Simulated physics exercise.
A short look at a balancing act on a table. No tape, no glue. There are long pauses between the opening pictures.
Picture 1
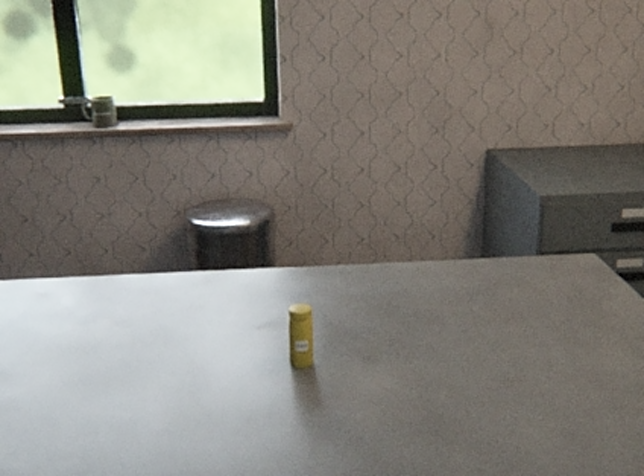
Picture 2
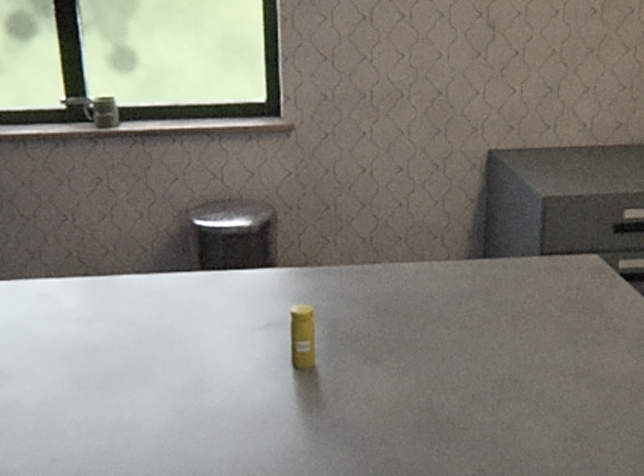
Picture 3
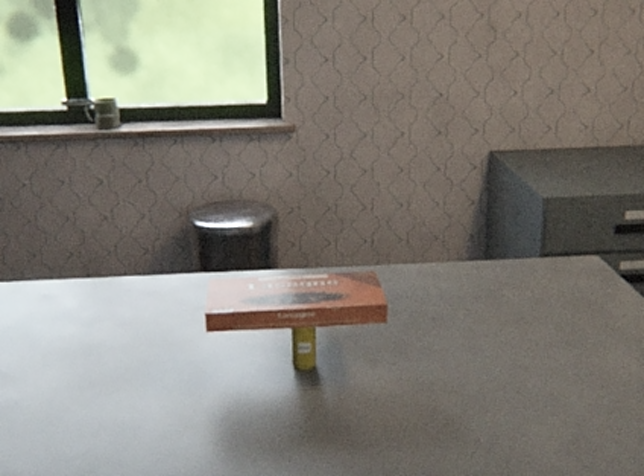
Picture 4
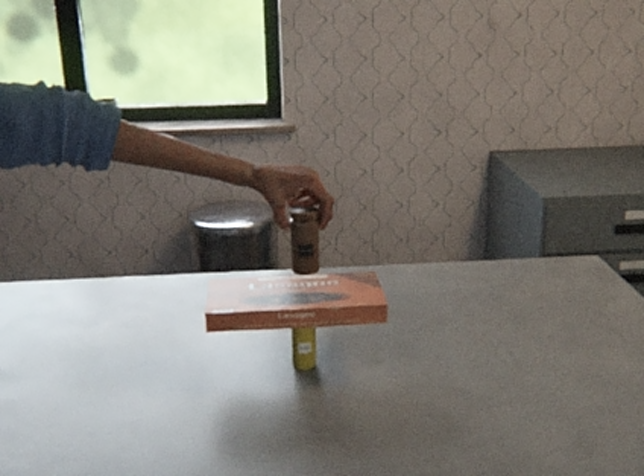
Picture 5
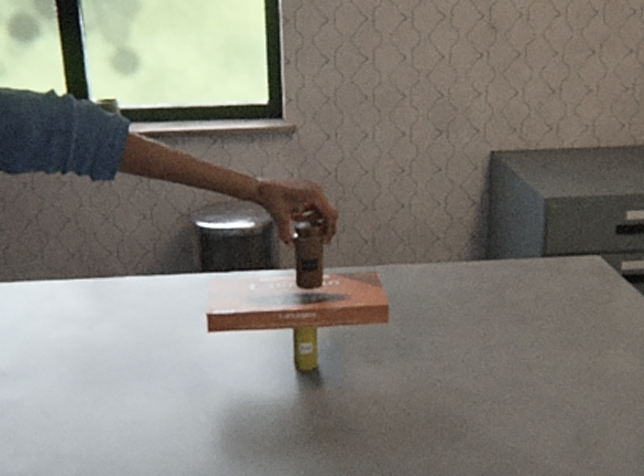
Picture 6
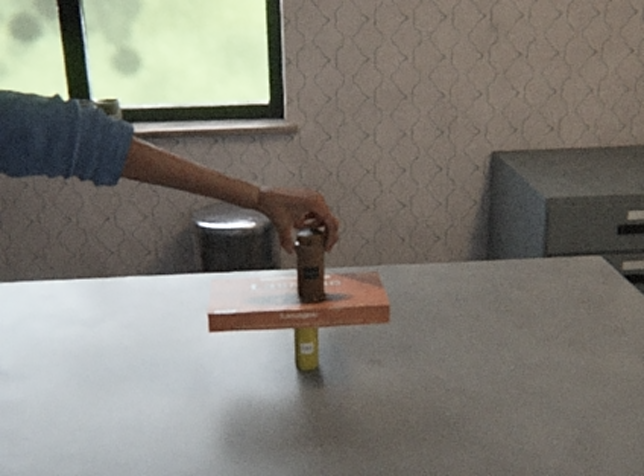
A small yellow container stands upright near the middle of a grey table, seen from slightly above in a room with patterned wallpaper, a window at left, a metal bin behind and grey drawers at right. An orange-red packet then lies flat across its top. A blue-sleeved arm reaches in from the left, lowers a brown shaker onto the packet and keeps hold.
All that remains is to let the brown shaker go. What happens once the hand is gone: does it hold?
In the end the stack holds.
Then, 0.50 s past the last view, nothing moves.
Then, 1.30 s past the last view, brown shaker resting near (310, 263).
Finally, all 3 still in place. Final places as the last picture's camera would see them, brown shaker near (310, 263). The stack stays up.
